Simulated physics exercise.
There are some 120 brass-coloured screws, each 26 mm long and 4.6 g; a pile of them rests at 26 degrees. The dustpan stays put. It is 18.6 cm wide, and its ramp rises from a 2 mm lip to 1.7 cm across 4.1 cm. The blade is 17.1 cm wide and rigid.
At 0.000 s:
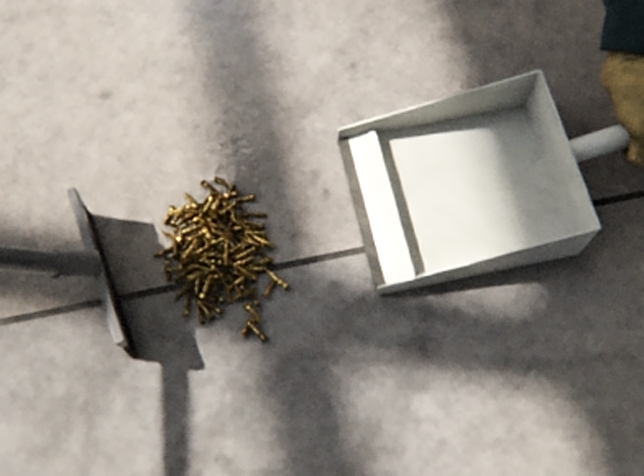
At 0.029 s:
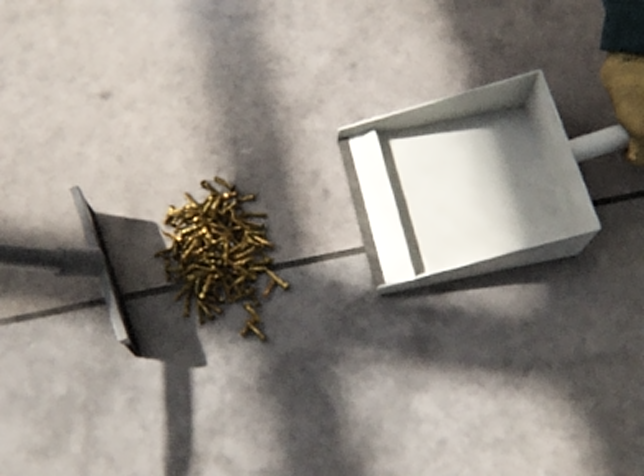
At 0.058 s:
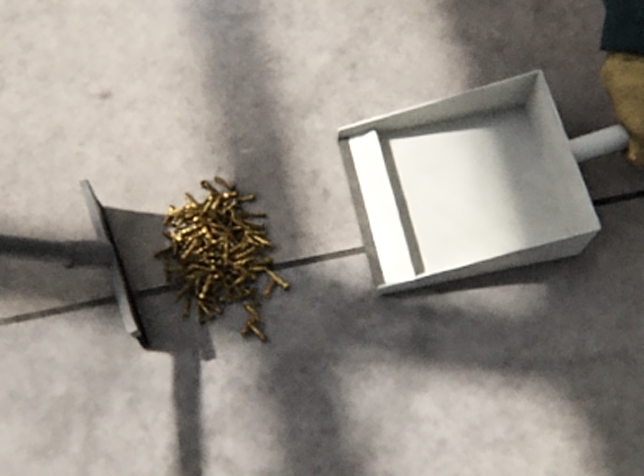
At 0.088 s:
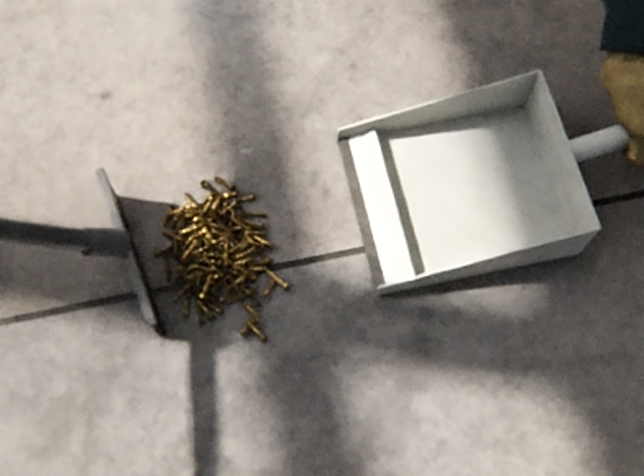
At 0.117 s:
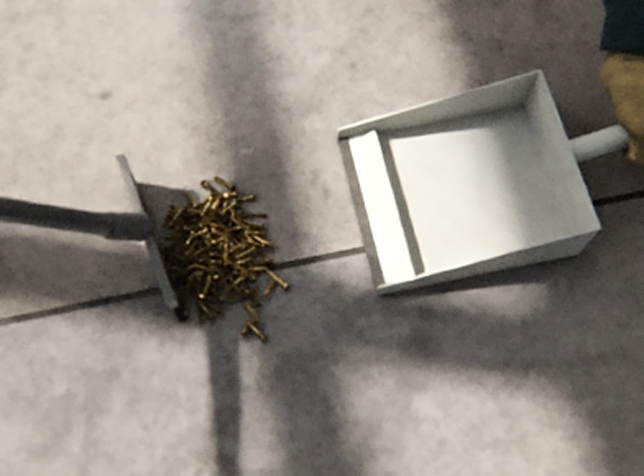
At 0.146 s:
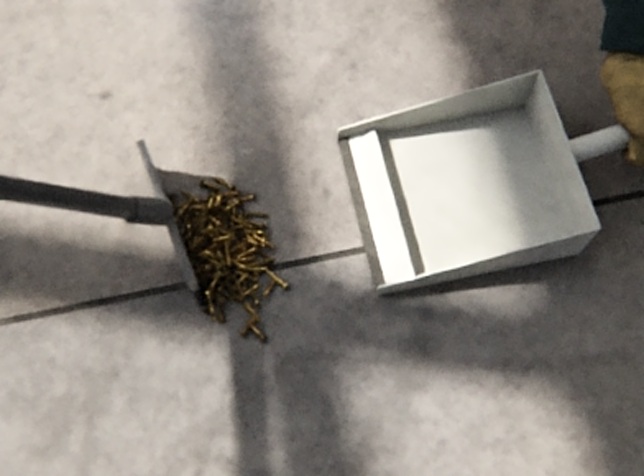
A gloved hand holds a dustpan while a blade pushes into a pile of brass-coloured screws.
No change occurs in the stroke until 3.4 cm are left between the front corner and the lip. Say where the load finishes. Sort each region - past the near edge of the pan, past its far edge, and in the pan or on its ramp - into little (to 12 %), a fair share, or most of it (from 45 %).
Near side: Little, far side: A fair share, pan: A fair share.
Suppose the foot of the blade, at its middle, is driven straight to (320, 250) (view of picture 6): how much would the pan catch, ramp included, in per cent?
Some 20 percent.
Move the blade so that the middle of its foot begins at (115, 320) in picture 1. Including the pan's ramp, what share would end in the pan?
It would come to about 15 in a hundred.
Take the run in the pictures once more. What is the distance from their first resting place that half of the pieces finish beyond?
The figure is about 16 cm.
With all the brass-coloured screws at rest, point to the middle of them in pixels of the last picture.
Est. centre at rest: (341, 171) px.
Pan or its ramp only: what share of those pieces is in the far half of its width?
Around 100 in a hundred.
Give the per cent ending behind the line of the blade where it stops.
Some 15 per cent.
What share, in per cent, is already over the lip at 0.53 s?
Near 15 per cent so far.
Then, at 0.25 s, middle of the blade 11 cm from the lip; 0 % over the lip, far side 5 %, near side 0 %.
After 0.32 s, middle of the blade 6 cm from the lip; 0 % over the lip, far side 15 %, near side 0 %.
After 0.53 s, middle of the blade 5 cm from the lip; 15 % over the lip, far side 20 %, near side 0 %.
In the end, at 1.0 s, near side 5 %, far side 20 %, pan 15 %, in front of the lip or behind the blade 60 %.
